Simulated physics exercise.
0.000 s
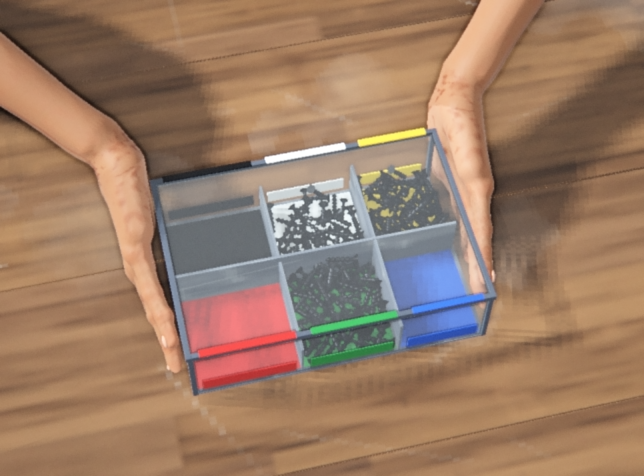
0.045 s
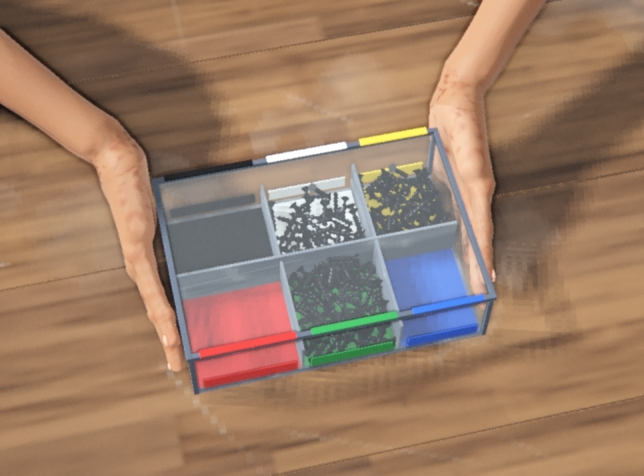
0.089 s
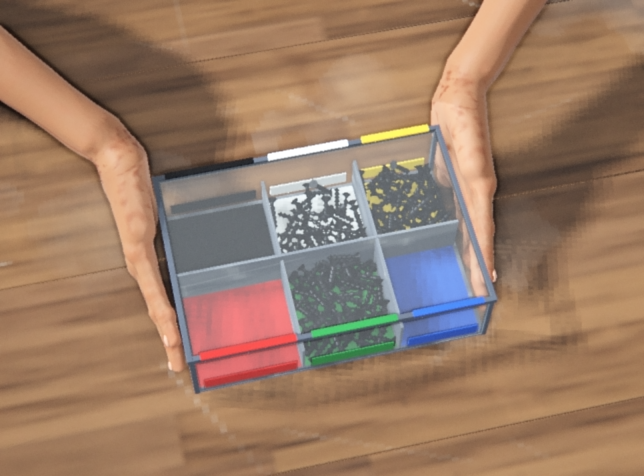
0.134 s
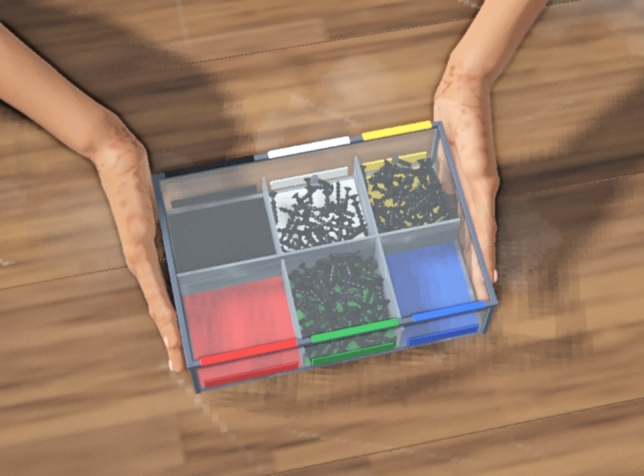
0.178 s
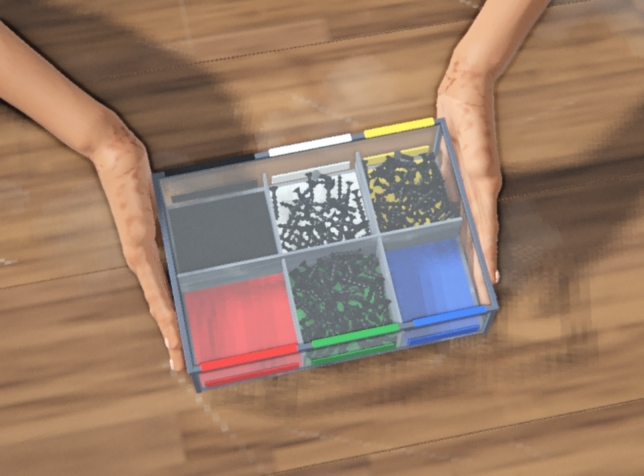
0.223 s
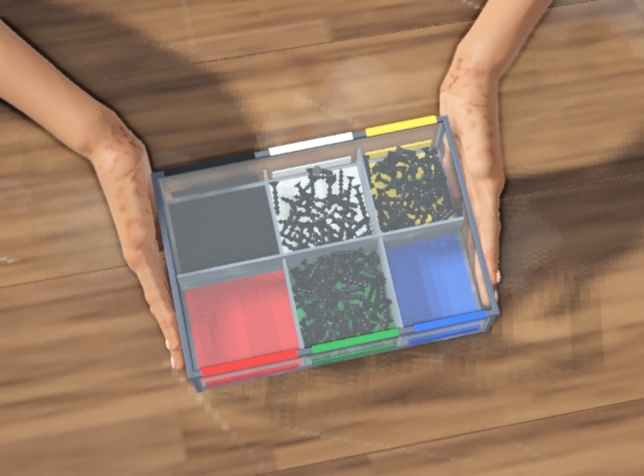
Above a wooden floor, two hands held a clear, lidded box with six coloured compartments and tilted it slightly, while the piles of small black screws stayed in the green, yellow and white sections.
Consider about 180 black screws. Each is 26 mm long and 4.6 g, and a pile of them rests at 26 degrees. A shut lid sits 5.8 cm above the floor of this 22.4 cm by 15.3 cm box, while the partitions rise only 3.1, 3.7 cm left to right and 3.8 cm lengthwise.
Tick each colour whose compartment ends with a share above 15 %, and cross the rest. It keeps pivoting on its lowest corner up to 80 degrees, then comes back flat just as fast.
Red: Stays behind the line. Blue: Stays behind the line. Green: Crosses the line. Yellow: Crosses the line. White: Crosses the line. Black: Stays behind the line.
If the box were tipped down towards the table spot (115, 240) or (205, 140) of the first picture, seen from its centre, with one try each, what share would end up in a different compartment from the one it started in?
Around 35 % for the first direction, around 15 % for the second.
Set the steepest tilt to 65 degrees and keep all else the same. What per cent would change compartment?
Near 0 in a hundred, I think.
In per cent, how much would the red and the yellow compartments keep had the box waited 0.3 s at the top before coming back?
That would leave red with 5 percent and yellow with 25 percent.
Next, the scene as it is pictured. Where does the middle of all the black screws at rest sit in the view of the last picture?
At about (346, 265).
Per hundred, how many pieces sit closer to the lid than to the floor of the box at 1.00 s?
Around 20 %.
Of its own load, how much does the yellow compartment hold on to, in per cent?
That comes out at about 80 percent.
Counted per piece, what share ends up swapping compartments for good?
About 10 %.
After 1.00 s, tilt 80 degrees; green 40 %, yellow 35 %, white 25 %.
After 1.52 s, tilt 35 degrees; red 5 %, blue 5 %, green 45 %, yellow 30 %, white 20 %.
After 2.10 s, tilt 0 degrees; red 5 %, blue 5 %, green 45 %, yellow 30 %, white 20 %.
By 2.5 s all is still; red 5 %, blue 5 %, green 45 %, yellow 30 %, white 20 %, black 0 %.
